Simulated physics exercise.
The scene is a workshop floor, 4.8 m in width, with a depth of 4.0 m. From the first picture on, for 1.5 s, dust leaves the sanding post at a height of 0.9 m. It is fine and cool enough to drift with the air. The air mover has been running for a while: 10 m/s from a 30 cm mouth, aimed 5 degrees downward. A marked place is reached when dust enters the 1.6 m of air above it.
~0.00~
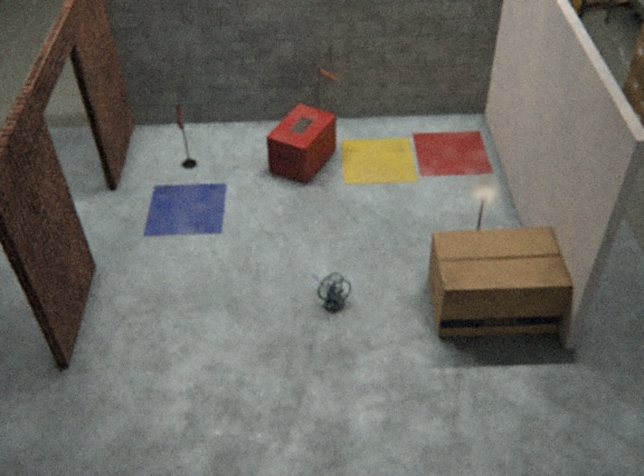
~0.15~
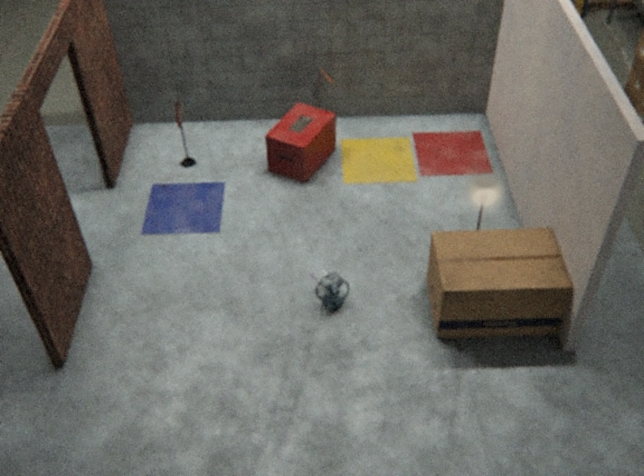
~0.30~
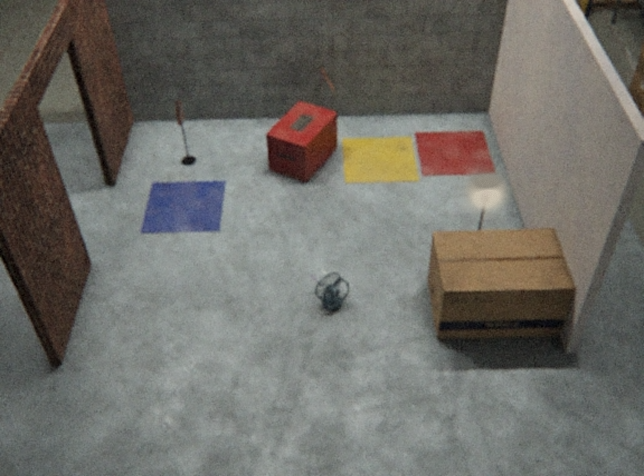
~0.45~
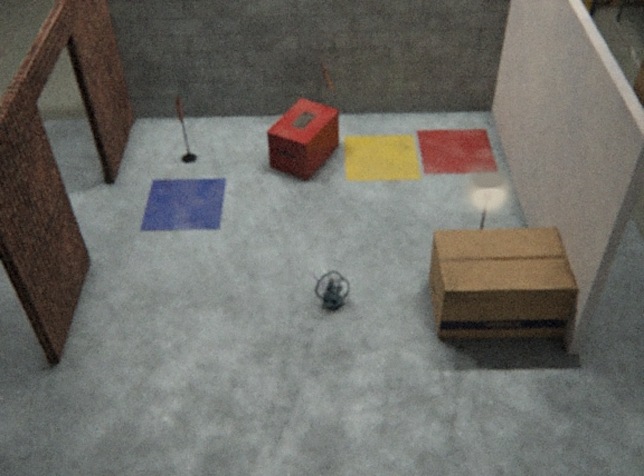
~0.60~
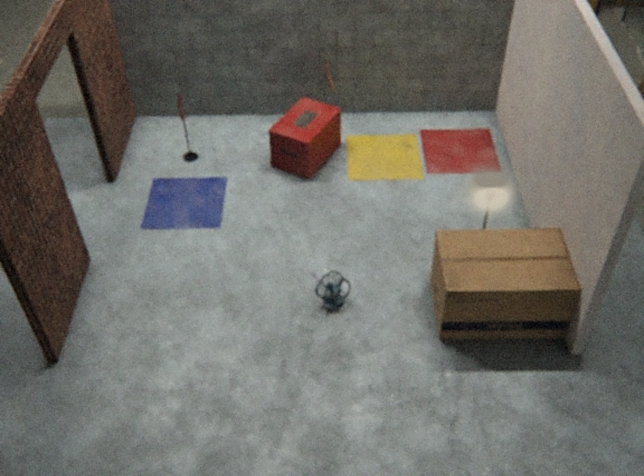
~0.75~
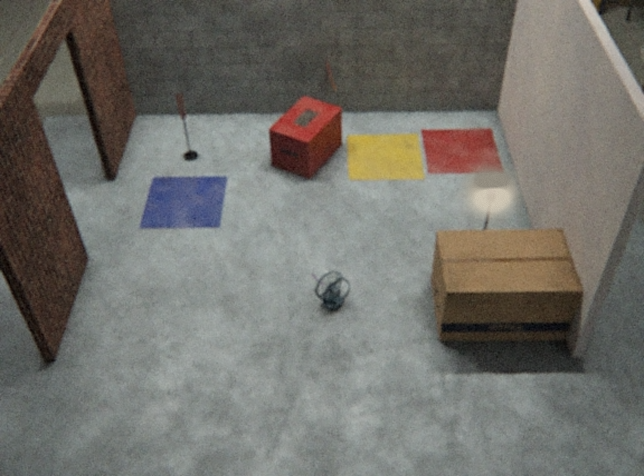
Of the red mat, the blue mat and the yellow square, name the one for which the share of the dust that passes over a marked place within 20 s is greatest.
Most passes over blue.
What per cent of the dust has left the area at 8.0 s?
Some 5 per cent.
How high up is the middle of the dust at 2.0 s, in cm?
About 90 cm.
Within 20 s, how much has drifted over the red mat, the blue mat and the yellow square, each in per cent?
About 2 % red, 40 % blue, 2 % yellow.
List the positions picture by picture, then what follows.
In the first frame, the dust is thickest near (485, 189), the sanding post stands at (482, 204) and the air mover is at (334, 290).
In the second frame, the dust is thickest near (484, 190), the yellow square is centred on (378, 160), the blue mat is centred on (185, 208) and the red mat is centred on (451, 153).
In the third frame, the dust is thickest near (486, 191), a ribbon ends at (181, 125) and a ribbon ends at (335, 92).
In the fourth frame, the dust is thickest near (488, 191), the top of a packing case is at (303, 120) and the top of a large carton is at (503, 258).
In the fifth frame, the dust is thickest near (490, 190).
In the sixth frame, the dust is thickest near (491, 191), a ribbon ends at (184, 119) and a ribbon ends at (336, 89).
By 2.0 s, 0 % has passed over the yellow square, 0 % over the blue mat and 0 % over the red mat; 0 % has left the area, and the middle of the rest is near (489, 194).
By 4.0 s, 0 % has passed over the yellow square, 0 % over the blue mat and 0 % over the red mat; 0 % has left the area, and the middle of the rest is near (478, 205).
By 8.0 s, 0 % has passed over the yellow square, 7 % over the blue mat and 0 % over the red mat; 5 % has left the area, and the middle of the rest is near (448, 223).
By 20.0 s, 2 % has passed over the yellow square, 39 % over the blue mat and 2 % over the red mat; 74 % has left the area, and the middle of the rest is near (465, 186).
